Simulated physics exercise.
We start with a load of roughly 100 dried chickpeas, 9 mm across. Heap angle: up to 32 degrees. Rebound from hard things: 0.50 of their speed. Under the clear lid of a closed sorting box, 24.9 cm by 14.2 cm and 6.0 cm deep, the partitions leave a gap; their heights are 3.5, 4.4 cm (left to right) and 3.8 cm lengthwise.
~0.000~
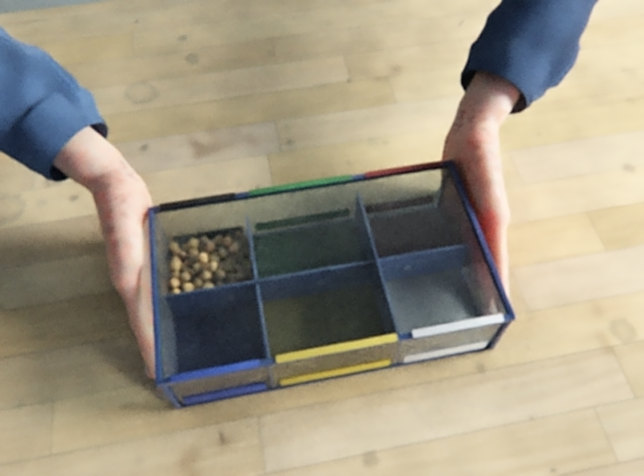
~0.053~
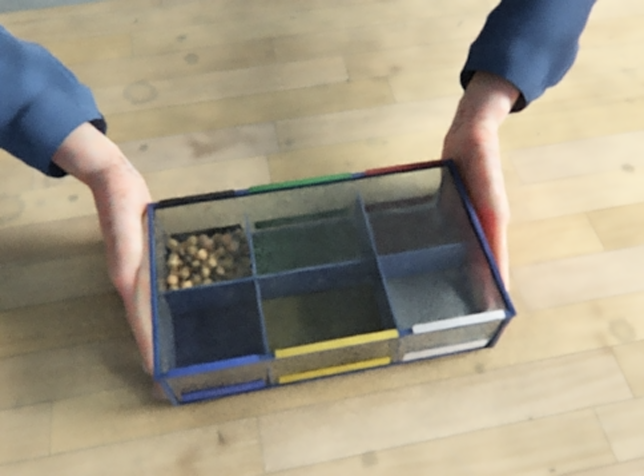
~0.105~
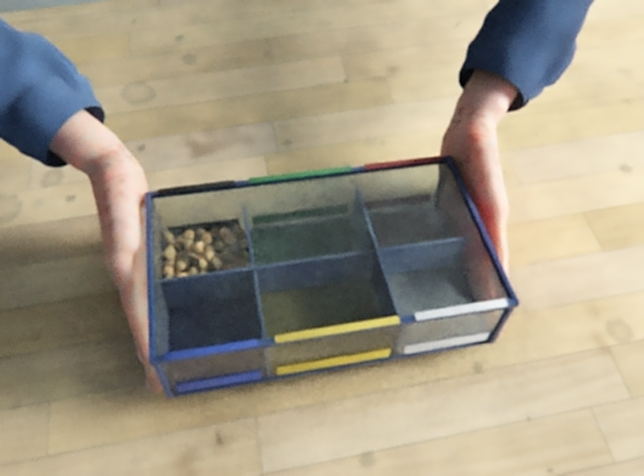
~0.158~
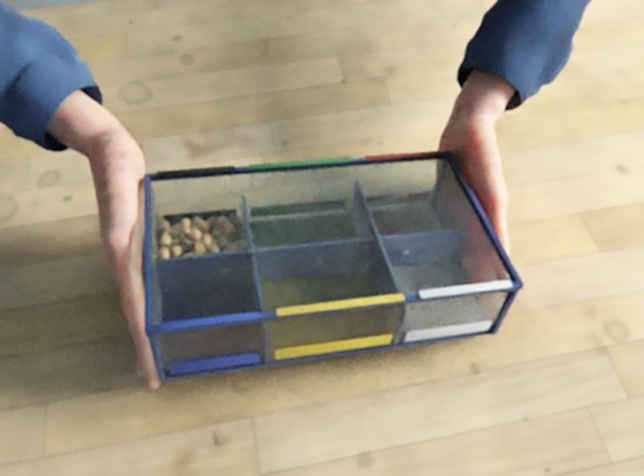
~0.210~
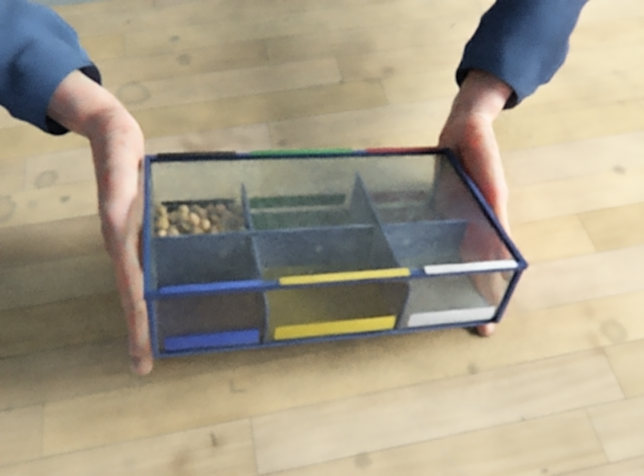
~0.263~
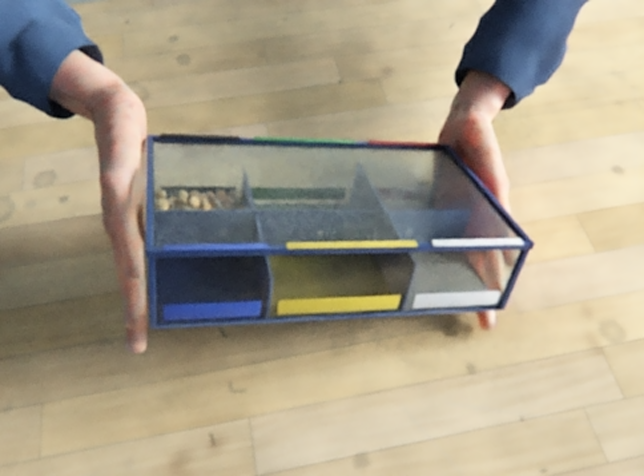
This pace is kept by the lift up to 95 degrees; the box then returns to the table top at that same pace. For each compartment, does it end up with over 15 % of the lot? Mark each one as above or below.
Marked: Red below; blue below; green above; yellow below; white below; black above.
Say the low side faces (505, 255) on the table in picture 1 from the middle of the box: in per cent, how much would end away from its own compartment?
Something like 70 in a hundred.
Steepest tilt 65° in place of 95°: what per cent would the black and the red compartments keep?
Black 95 %, red 0 %.
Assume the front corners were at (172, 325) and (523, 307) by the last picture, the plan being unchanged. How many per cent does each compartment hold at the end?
Each compartment ends with, in per cent, red 40, blue 0, green 30, yellow 0, white 0 and black 30.
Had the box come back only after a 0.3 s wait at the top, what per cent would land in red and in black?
You'd end up with red at 0 per cent and black at 75 per cent.
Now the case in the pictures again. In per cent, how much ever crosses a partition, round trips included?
25 per cent or so.
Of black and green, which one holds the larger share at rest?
Fuller: Black.
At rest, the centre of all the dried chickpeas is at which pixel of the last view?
Estimated resting centre: Around (226, 251).
Then, at 0.97 s, tilt 94 degrees; green 10 %, black 90 %.
Then, at 1.45 s, tilt 40 degrees; red 5 %, green 20 %, black 80 %.
After 1.99 s, tilt 0 degrees; red 5 %, green 20 %, black 75 %.
In the end, at 2.6 s, red 5 %, blue 0 %, green 20 %, yellow 0 %, white 0 %, black 75 %.
